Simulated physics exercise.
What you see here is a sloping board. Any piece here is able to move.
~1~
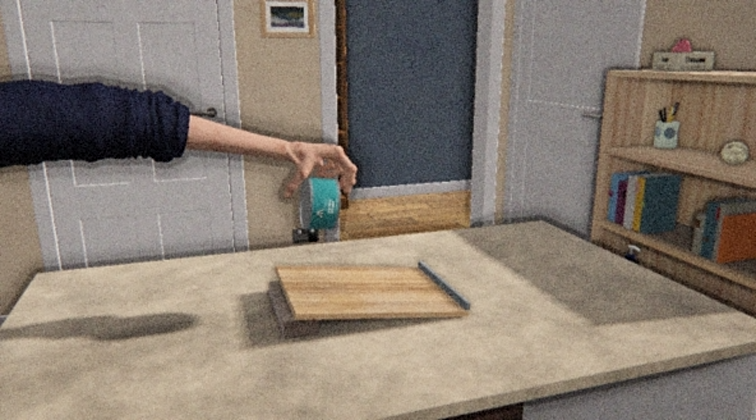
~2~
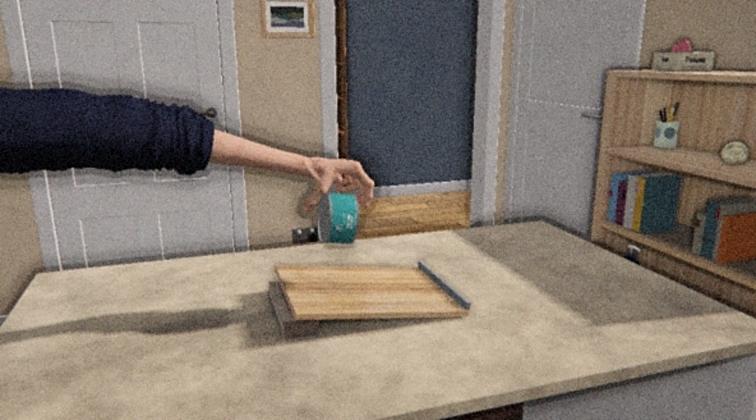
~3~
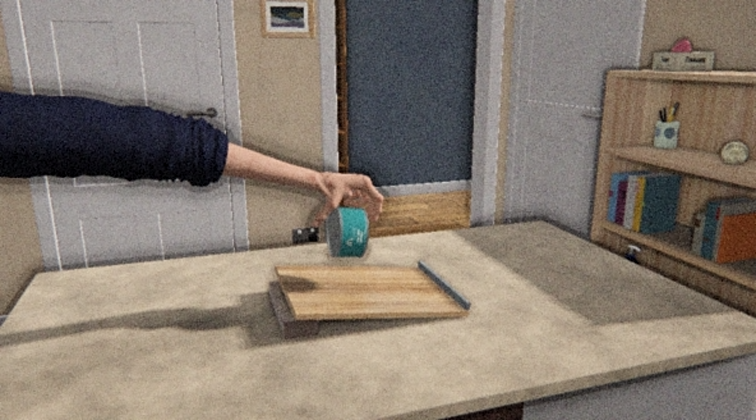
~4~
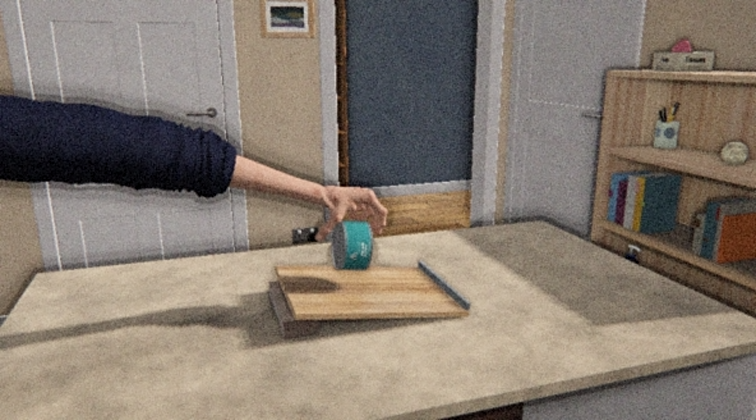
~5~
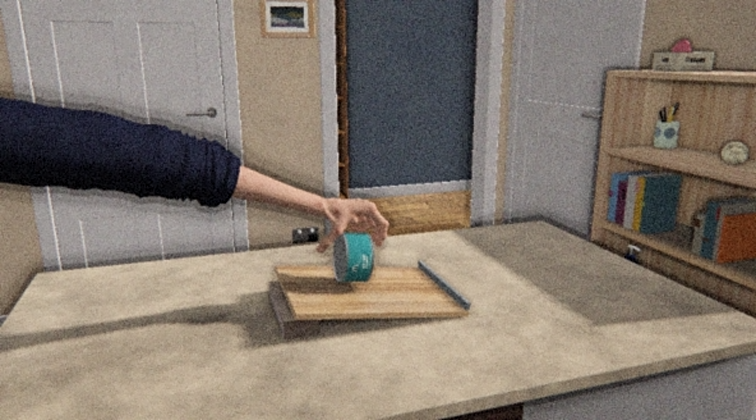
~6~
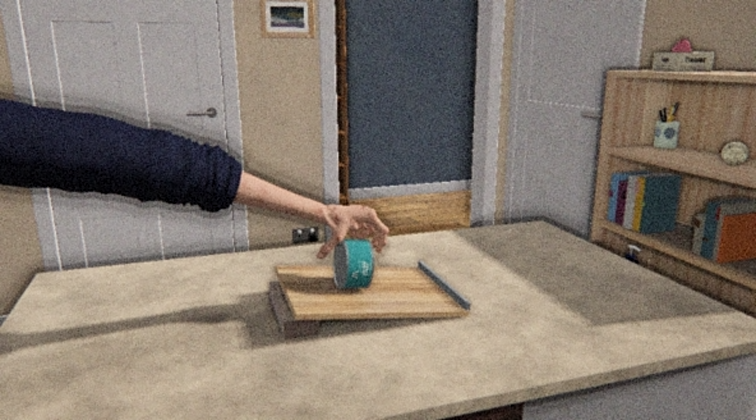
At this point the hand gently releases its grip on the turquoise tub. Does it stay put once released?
Yes.
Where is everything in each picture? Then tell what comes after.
In the first frame, still above its spot; turquoise tub (320, 204).
In the second frame, still above its spot; turquoise tub (338, 218).
In the third frame, still above its spot; turquoise tub (347, 232).
In the fourth frame, still above its spot; turquoise tub (352, 245).
In the fifth frame, still above its spot; turquoise tub (353, 257).
In the sixth frame, in place under the hand; turquoise tub (353, 264).
Then, 0.20 s after the last picture, nothing has stirred.
Then, 0.50 s after the last picture, turquoise tub resting near (353, 264).
At rest, it is in place. Seen from the same camera at the end, turquoise tub near (353, 264). The turquoise tub keeps its place.
